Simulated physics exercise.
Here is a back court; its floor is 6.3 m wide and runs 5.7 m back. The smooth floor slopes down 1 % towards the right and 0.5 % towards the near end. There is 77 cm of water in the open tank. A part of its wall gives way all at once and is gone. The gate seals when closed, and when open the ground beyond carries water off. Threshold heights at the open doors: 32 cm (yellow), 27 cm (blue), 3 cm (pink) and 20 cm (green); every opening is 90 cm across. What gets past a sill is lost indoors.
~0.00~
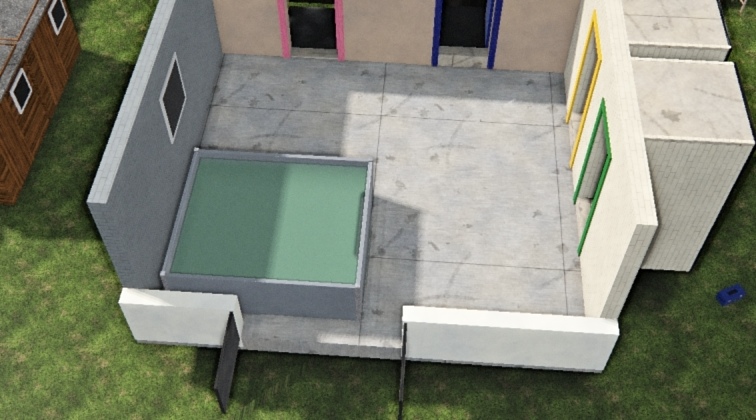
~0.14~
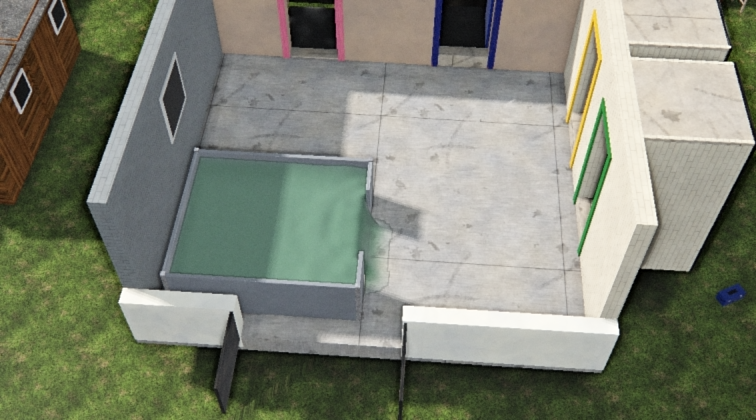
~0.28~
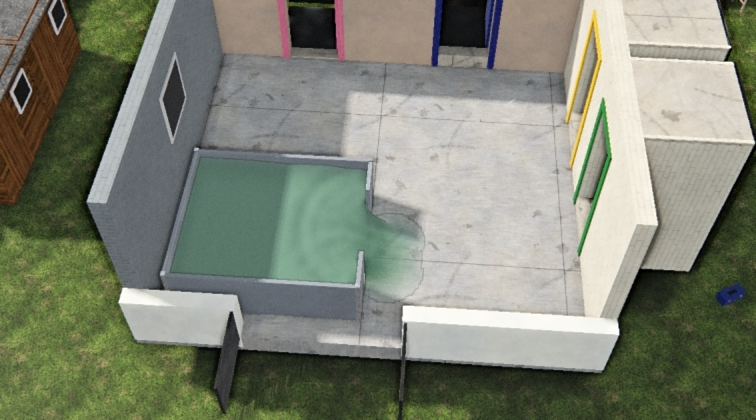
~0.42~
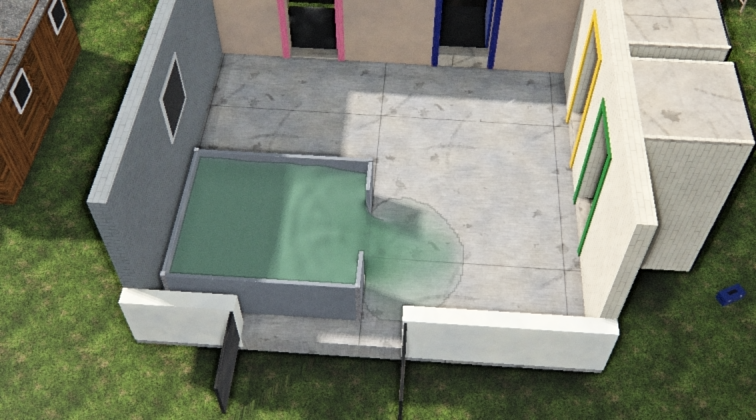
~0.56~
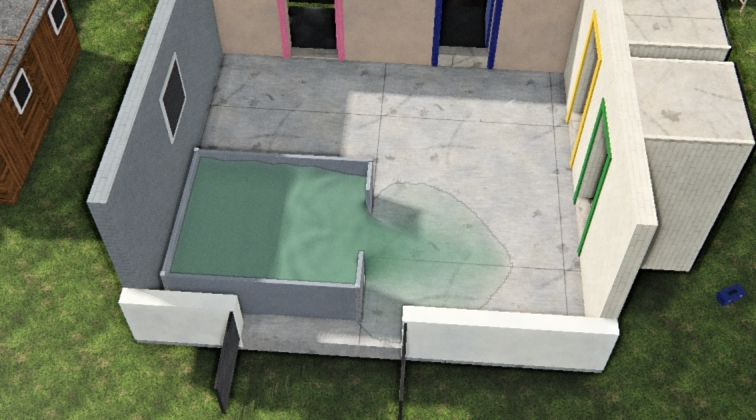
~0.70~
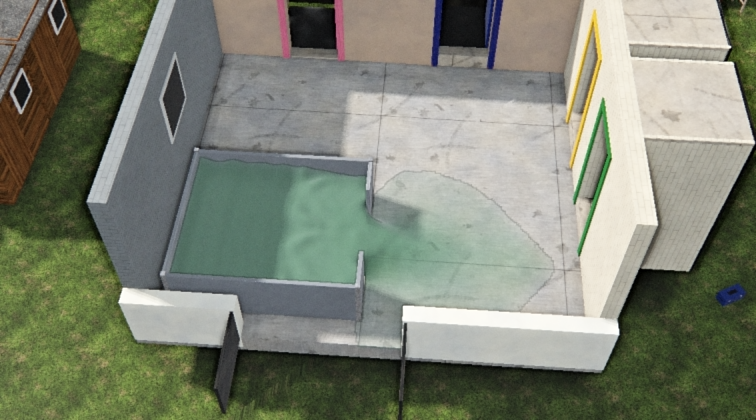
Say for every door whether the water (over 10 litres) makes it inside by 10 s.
Within that time: At the yellow door it stays under the limit; at the blue door it does not reach the limit; at the pink door it goes over the limit; at the green door it exceeds the limit.
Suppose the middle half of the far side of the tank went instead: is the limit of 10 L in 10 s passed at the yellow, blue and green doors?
Against that limit: Yellow below, blue not over, green under.
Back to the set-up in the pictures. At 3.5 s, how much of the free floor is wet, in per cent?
Some 45 per cent of it.
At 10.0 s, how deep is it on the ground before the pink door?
About 7.5 cm.
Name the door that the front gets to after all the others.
It is the pink one.
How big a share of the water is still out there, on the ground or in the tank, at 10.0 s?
Roughly 92 in a hundred.
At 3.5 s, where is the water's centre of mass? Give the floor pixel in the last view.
Near (396, 230).
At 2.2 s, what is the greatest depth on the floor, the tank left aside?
Up to some 48 cm.
After 1.4 s water covers 35 % of the floor and is deepest (55 cm) near (575, 334); yellow door not reached, blue door not reached, pink door not reached, green door 33 cm at the sill, 11 L in.
After 2.2 s water covers 40 % of the floor and is deepest (48 cm) near (538, 342); yellow door 20 cm at the sill, 0 L in, blue door not reached, pink door not reached, green door 38 cm at the sill, 57 L in.
After 3.5 s water covers 45 % of the floor and is deepest (35 cm) near (555, 74); yellow door 18 cm at the sill, 0 L in, blue door 10 cm at the sill, 0 L in, pink door not reached, green door 28 cm at the sill, 141 L in.
After 6.0 s water covers 85 % of the floor and is deepest (28 cm) near (559, 125); yellow door 19 cm at the sill, 0 L in, blue door 20 cm at the sill, 0 L in, pink door 6 cm at the sill, 1 L in, green door 24 cm at the sill, 168 L in.
After 10.0 s water covers 95 % of the floor and is deepest (22 cm) near (156, 305); yellow door 17 cm at the sill, 0 L in, blue door 13 cm at the sill, 0 L in, pink door 7 cm at the sill, 18 L in, green door 18 cm at the sill, 175 L in.
